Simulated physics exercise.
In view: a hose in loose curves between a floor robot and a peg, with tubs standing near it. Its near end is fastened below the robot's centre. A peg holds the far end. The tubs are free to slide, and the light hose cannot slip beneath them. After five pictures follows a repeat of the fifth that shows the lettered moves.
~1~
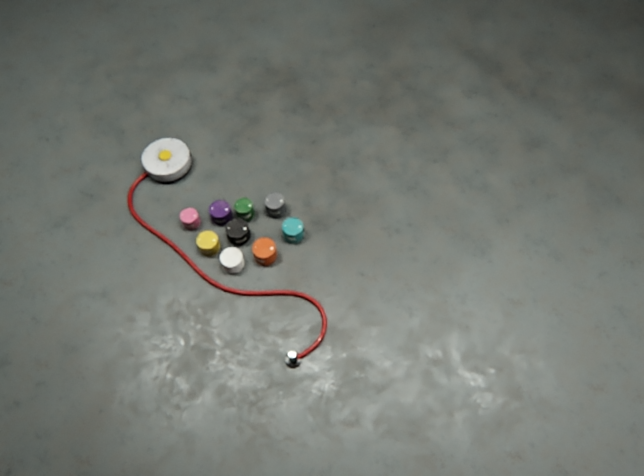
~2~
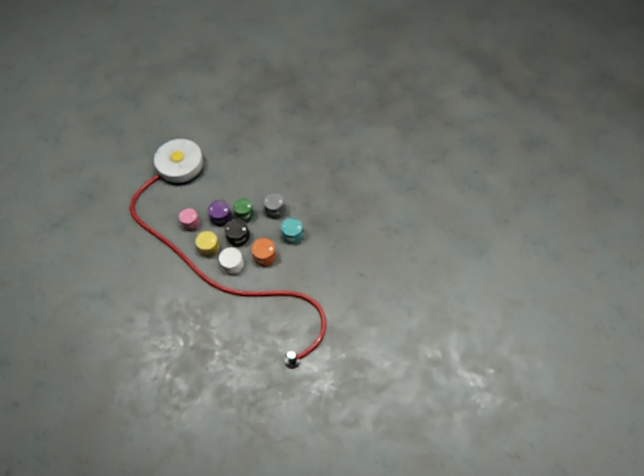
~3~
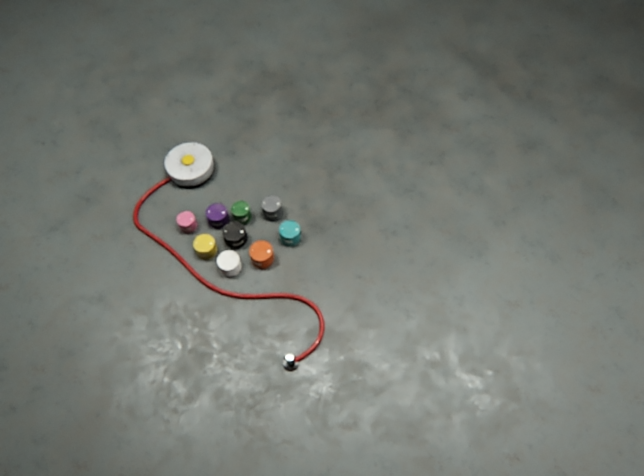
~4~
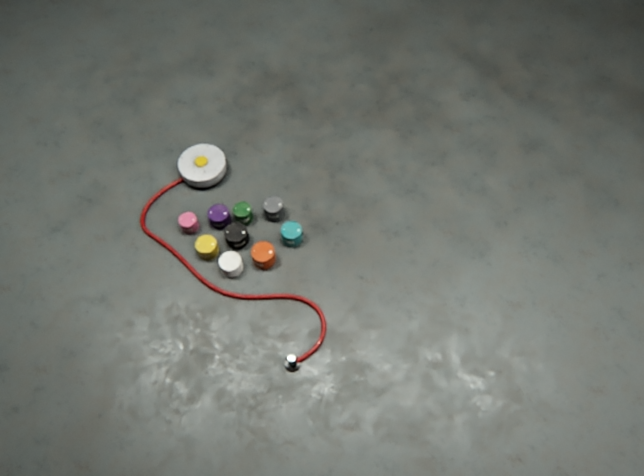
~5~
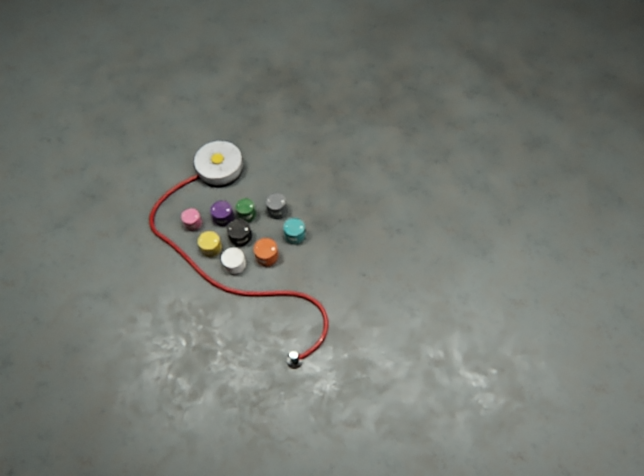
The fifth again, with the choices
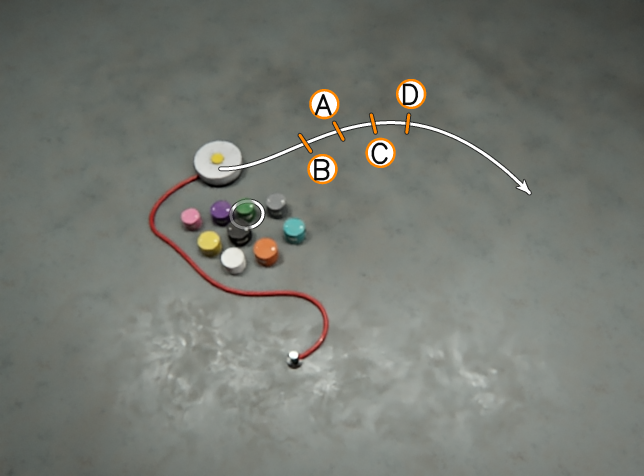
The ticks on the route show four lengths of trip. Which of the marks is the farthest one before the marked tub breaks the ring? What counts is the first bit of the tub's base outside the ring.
A.
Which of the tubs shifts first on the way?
The pink one.
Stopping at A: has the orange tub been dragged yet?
By then, no.
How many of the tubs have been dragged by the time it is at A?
One.
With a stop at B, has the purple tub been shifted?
No.
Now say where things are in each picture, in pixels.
Pink tub (190, 219); green tub (245, 210); grey tub (275, 205), in the first frame.
Robot (179, 162); white tub (231, 261), in the second frame.
Robot (190, 165); orange tub (262, 255), in the third frame.
Robot (203, 167); purple tub (220, 217), in the fourth frame.
Robot (219, 164); yellow tub (210, 244); pink tub (192, 220); green tub (246, 210), in the fifth frame.
On the marked copy, A at (339, 131); B at (305, 143); C at (373, 124); D at (408, 124); the ring at (247, 214); the route from (220, 169) via (381, 123) to (530, 193).
Taking A. A third of the way, robot (264, 155); green tub (246, 210).
Two thirds of the way, robot (305, 138); green tub (246, 210).
When it is over, robot (339, 126); pink tub (205, 222); green tub (246, 210); the green tub is still in its ring.
As for the rest, B is safe but short; C drags the ringed tub to (262, 208); D drags the ringed tub to (280, 204).
